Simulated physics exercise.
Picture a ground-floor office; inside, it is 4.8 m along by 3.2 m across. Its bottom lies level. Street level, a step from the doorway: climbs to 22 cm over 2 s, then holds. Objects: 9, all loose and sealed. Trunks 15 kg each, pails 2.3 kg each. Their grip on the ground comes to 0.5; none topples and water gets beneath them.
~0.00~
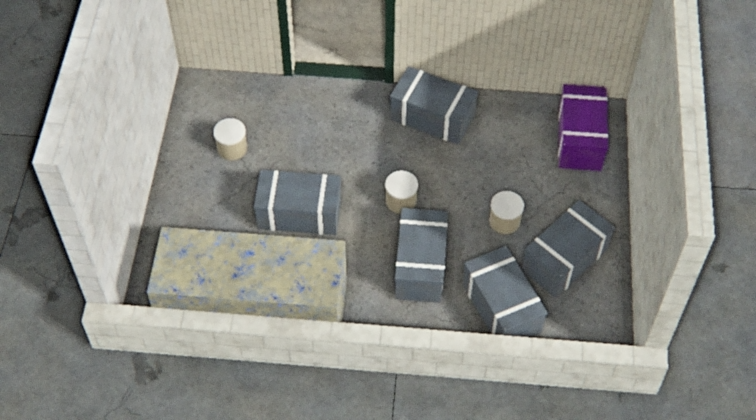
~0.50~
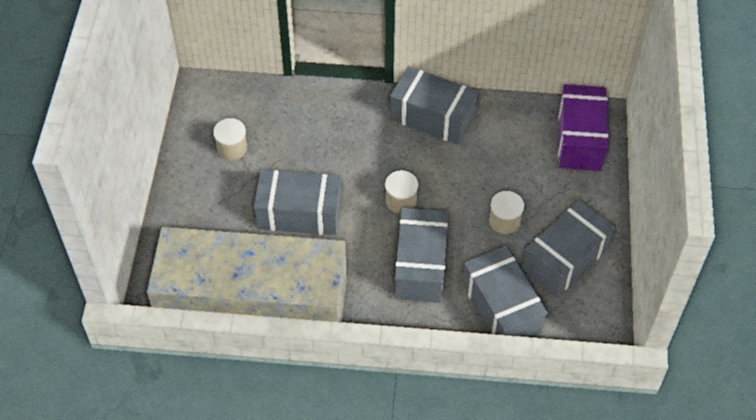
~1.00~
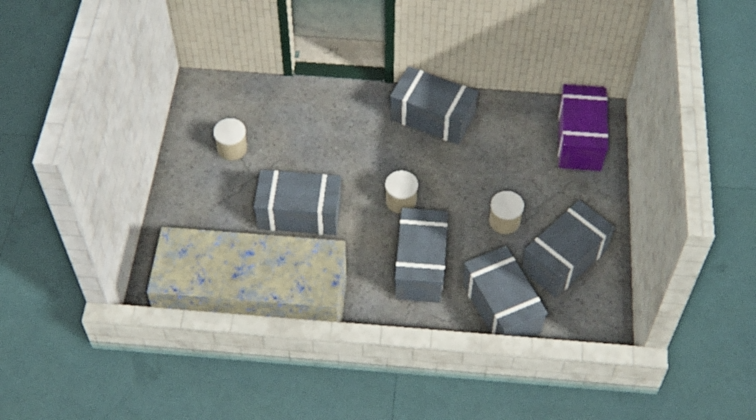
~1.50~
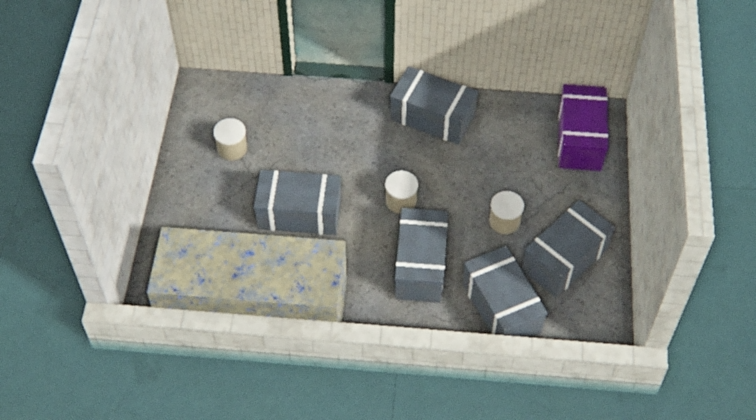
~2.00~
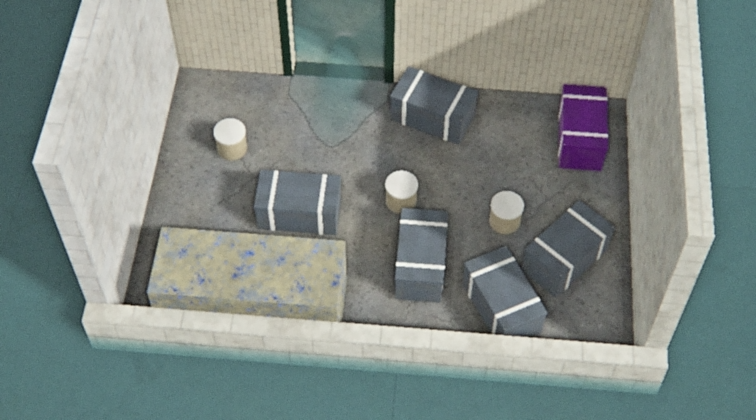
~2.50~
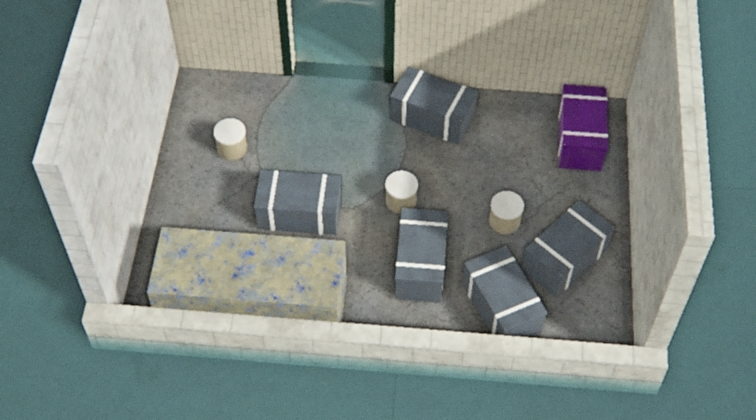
A walled room holding gray trunks, a purple one, pale pails and a long speckled block stood still while greenish water covered the ground outside, then crept through the doorway and spread across the floor.
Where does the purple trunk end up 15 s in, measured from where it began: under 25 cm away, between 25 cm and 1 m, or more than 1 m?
Distance covered: Large.
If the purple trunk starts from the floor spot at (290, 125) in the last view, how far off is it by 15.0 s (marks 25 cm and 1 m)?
Looks like it is swept a long way.
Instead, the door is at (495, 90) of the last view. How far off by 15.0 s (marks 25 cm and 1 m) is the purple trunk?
Well, the purple trunk ends up distant in that setup.
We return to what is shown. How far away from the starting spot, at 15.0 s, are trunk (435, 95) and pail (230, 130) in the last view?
Net displacement, in order: 200 cm; 60 cm.
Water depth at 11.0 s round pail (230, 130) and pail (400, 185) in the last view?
Roughly 10 and 6 cm.
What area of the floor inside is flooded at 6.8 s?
Wet area: Approx. 13 m2.
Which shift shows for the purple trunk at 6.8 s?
Some 0 cm from the start.
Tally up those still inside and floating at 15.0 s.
At that time, 9.
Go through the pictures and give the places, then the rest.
In the first frame, the purple trunk at (585, 116), on the bottom; water covers 0.0 m2; 0 of 9 have shifted.
In the second frame, the purple trunk at (585, 116), on the bottom; 0.0 m2 under water; 0 of 9 have shifted.
In the third frame, the purple trunk at (585, 116) rests on the ground; 0.0 m2 under water; 0 of 9 have shifted.
In the fourth frame, the purple trunk at (585, 116), on the bottom; 0.0 m2 under water; 0 of 9 have shifted.
In the fifth frame, the purple trunk at (585, 116), on the bottom; 0.6 m2 under water; 0 of 9 have shifted.
In the sixth frame, the purple trunk at (585, 116), on the bottom; water covers 2.0 m2; 0 of 9 have shifted.
After 3.5 s the purple trunk is near (585, 116), 0.0 m from its start, aground; 1 afloat.
After 6.8 s the purple trunk is near (585, 116), 0.0 m from its start, aground; 4 afloat.
After 11.0 s the purple trunk is near (558, 96), 0.3 m from its start, afloat; 9 afloat.
After 15.0 s the purple trunk is near (425, 86), 1.7 m from its start, afloat; 9 afloat.
